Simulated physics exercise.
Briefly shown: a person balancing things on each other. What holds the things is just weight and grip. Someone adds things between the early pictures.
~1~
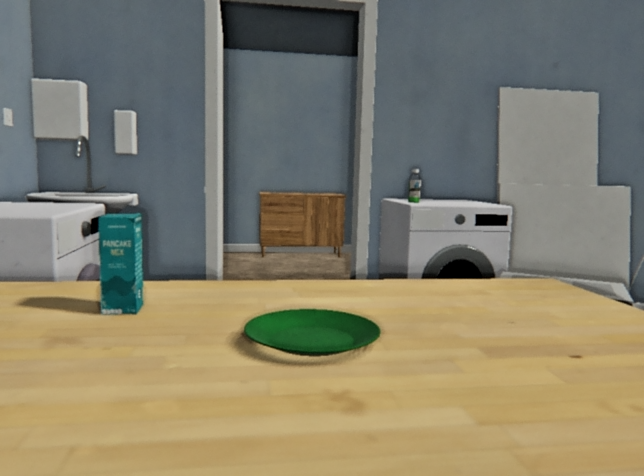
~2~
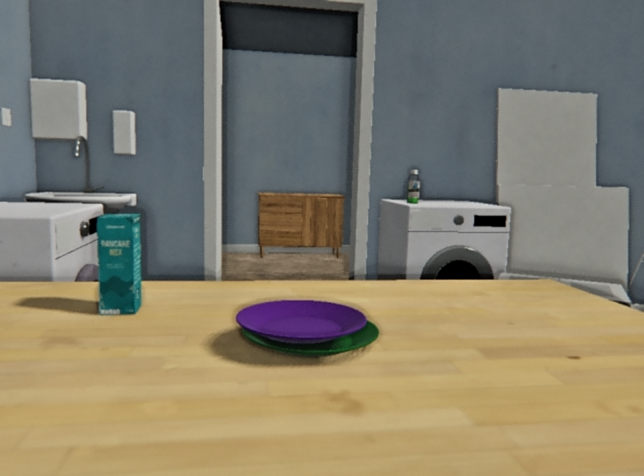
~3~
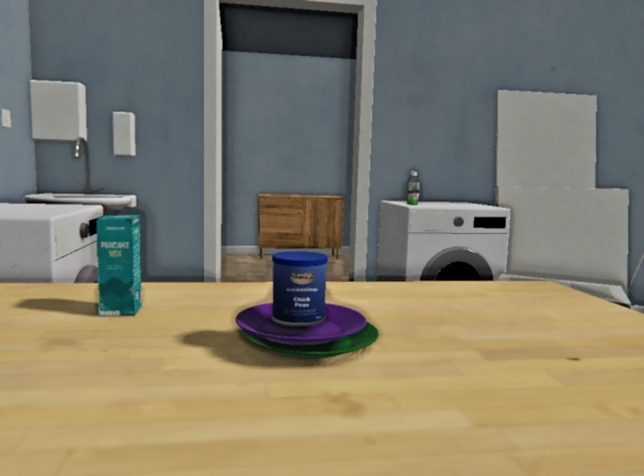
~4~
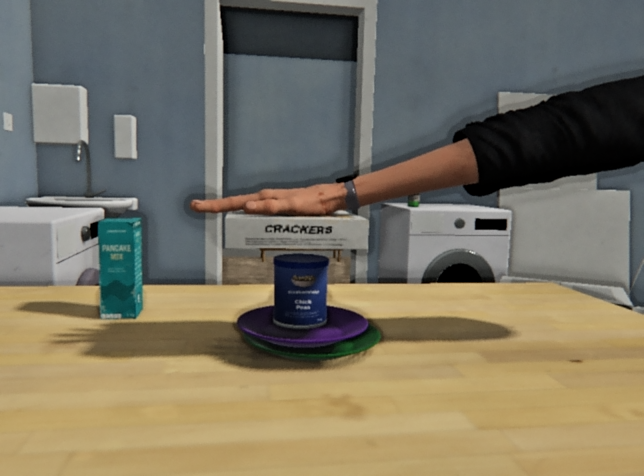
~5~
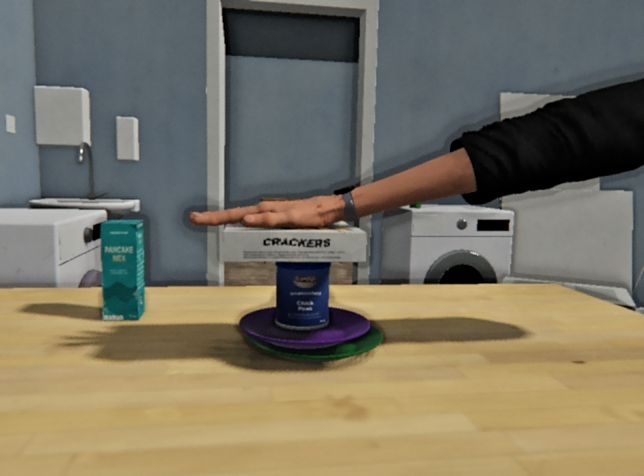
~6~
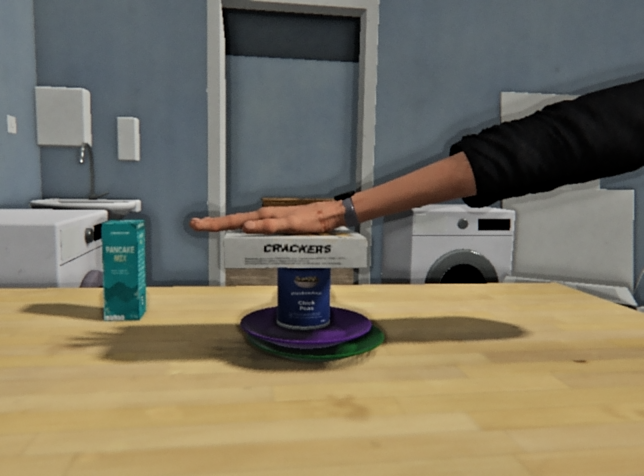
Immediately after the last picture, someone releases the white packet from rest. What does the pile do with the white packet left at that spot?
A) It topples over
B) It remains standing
The answer is B.
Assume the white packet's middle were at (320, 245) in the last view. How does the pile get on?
After that, the pile stays intact.
Then, 0.20 s later than the last frame, all is still.
Then, 0.30 s later than the last frame, white packet resting near (292, 245).
When it is over, all 5 as before. End places, in pixels of the last picture, white packet near (292, 245). The pile holds.
